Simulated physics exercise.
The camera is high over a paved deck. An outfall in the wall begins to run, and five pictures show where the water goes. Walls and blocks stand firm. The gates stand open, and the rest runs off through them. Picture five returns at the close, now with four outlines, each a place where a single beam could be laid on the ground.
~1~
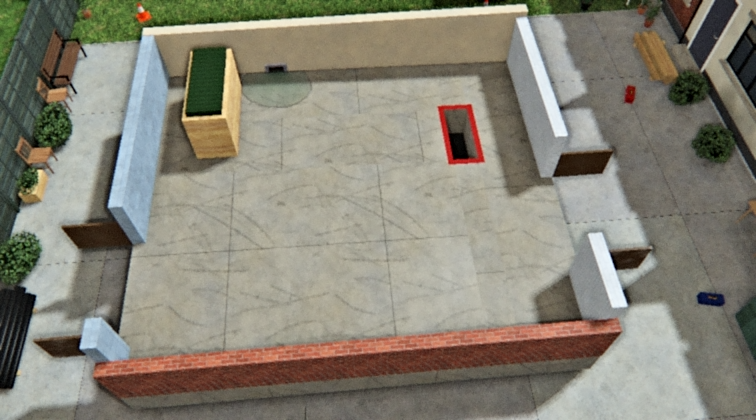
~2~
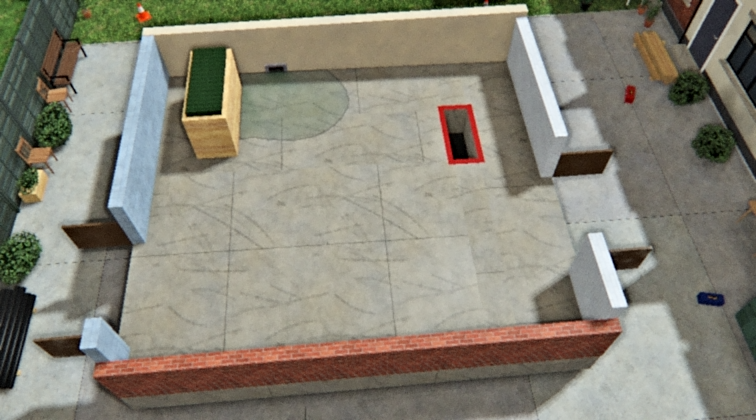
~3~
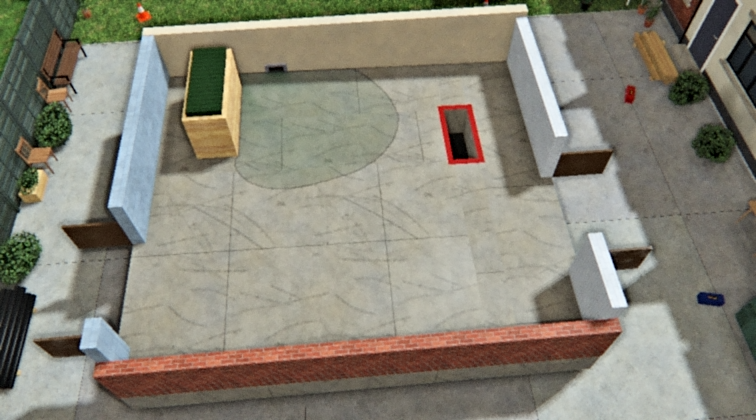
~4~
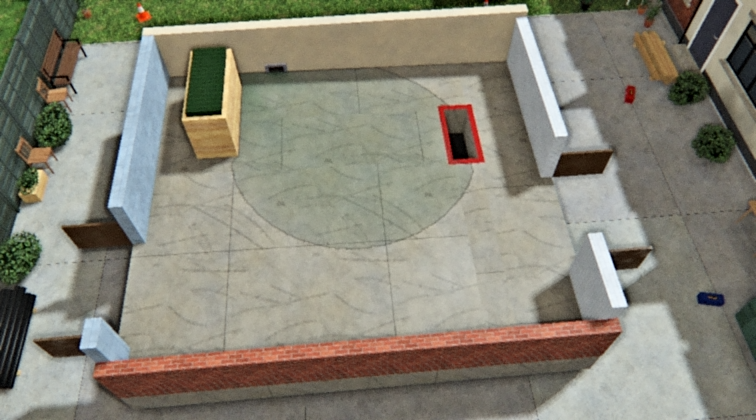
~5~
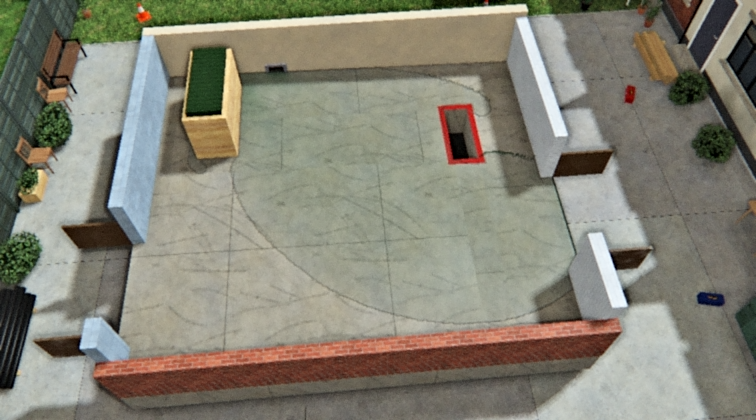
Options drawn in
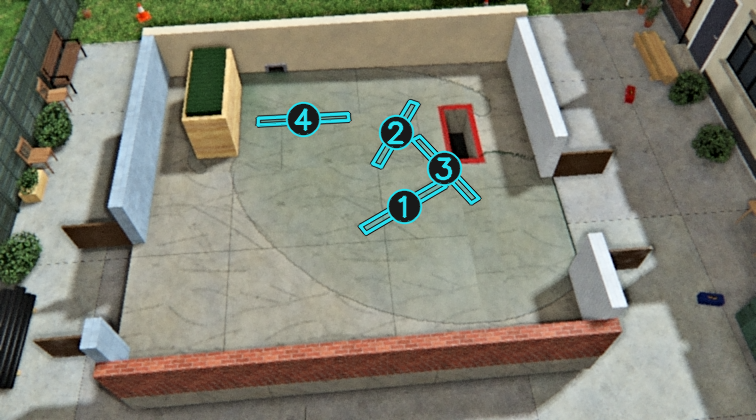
At first, a small greenish wet patch lies by the back wall of a walled paved yard, beside a wooden planter. It spreads right and toward the brick wall, reaching the red-edged pit, then surrounds the pit and covers much of the floor, while the near left stays dry.
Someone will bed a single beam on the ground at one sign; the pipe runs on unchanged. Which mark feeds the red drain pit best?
1 is best.
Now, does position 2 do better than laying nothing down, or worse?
It is worse.
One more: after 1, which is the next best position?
Position 4.
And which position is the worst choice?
2.
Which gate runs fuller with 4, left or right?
More leaves on the right.
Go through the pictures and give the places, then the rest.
In the first frame, outfall at (276, 68); red drain pit at (460, 133); open gate at (554, 222); open gate at (138, 293); front seen at (258, 102), 3 % of the ground wet; red drain pit still dry.
In the second frame, front seen at (309, 134), 9 % of the ground wet; red drain pit still dry.
In the third frame, front seen at (377, 154), 19 % of the ground wet; red drain pit still dry.
In the fourth frame, front seen at (405, 237), 36 % of the ground wet; red drain pit taking water.
In the fifth frame, front seen at (553, 297), 56 % of the ground wet; red drain pit taking water.
On the marked copy, 1 from (363, 229) to (442, 183); 2 from (376, 165) to (414, 102); 3 from (416, 138) to (475, 200); 4 from (258, 121) to (348, 116).
With 1, about 56 % of the stream goes into the red drain pit, about 44 % out by the gates.
With 2, about 3 % of the stream goes into the red drain pit, about 97 % out by the gates.
With 3, about 17 % of the stream goes into the red drain pit, about 83 % out by the gates.
With 4, about 34 % of the stream goes into the red drain pit, about 65 % out by the gates.
